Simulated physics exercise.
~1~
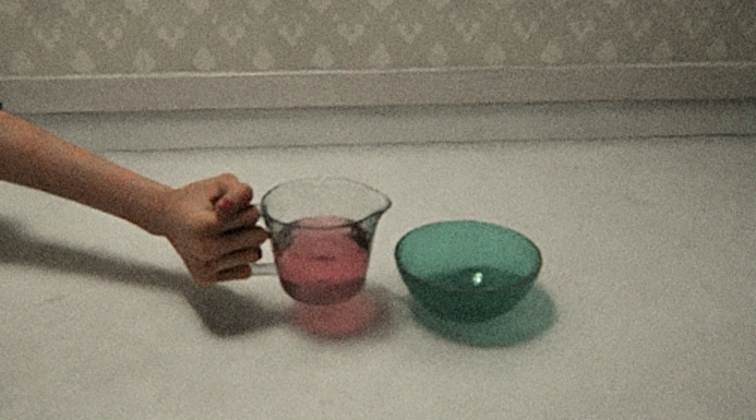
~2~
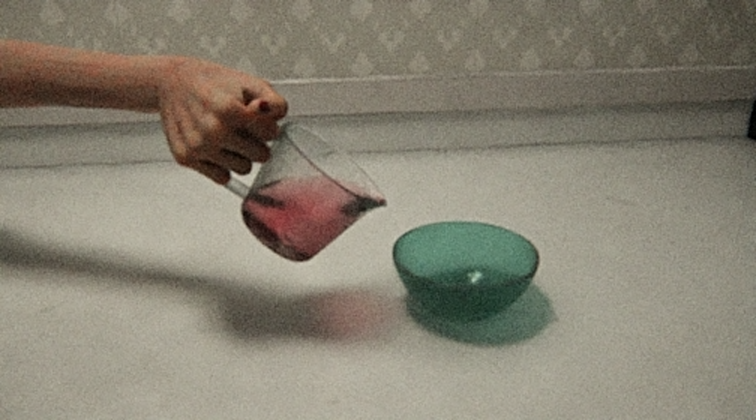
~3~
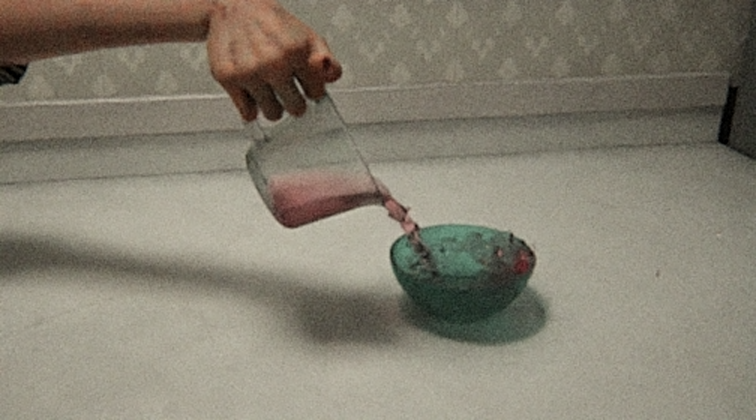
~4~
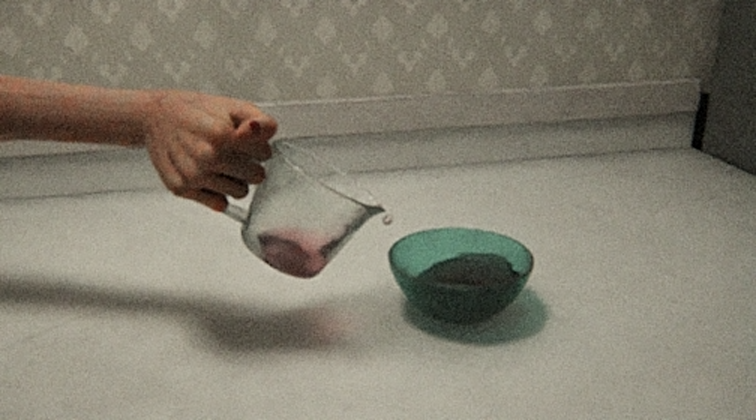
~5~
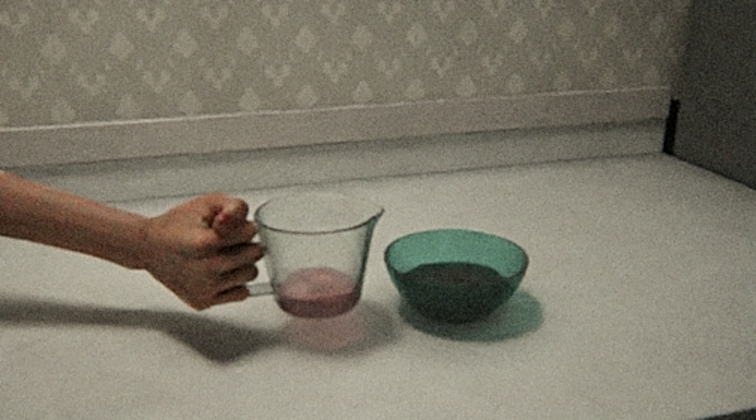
To begin with, a hand holds a clear jug of pink liquid by its handle on a pale counter, just left of an empty green bowl. The hand lifts the jug and tips it rightward, bringing its lip towards the bowl. As it tilts further, a pink stream runs into the bowl and splashes about inside. The hand then tilts the jug back, with a drop hanging near its lip, while the view drifts slightly sideways. Finally, the jug is upright on the counter, still held, with a little pink liquid left, and the bowl holds a dark-looking pool.
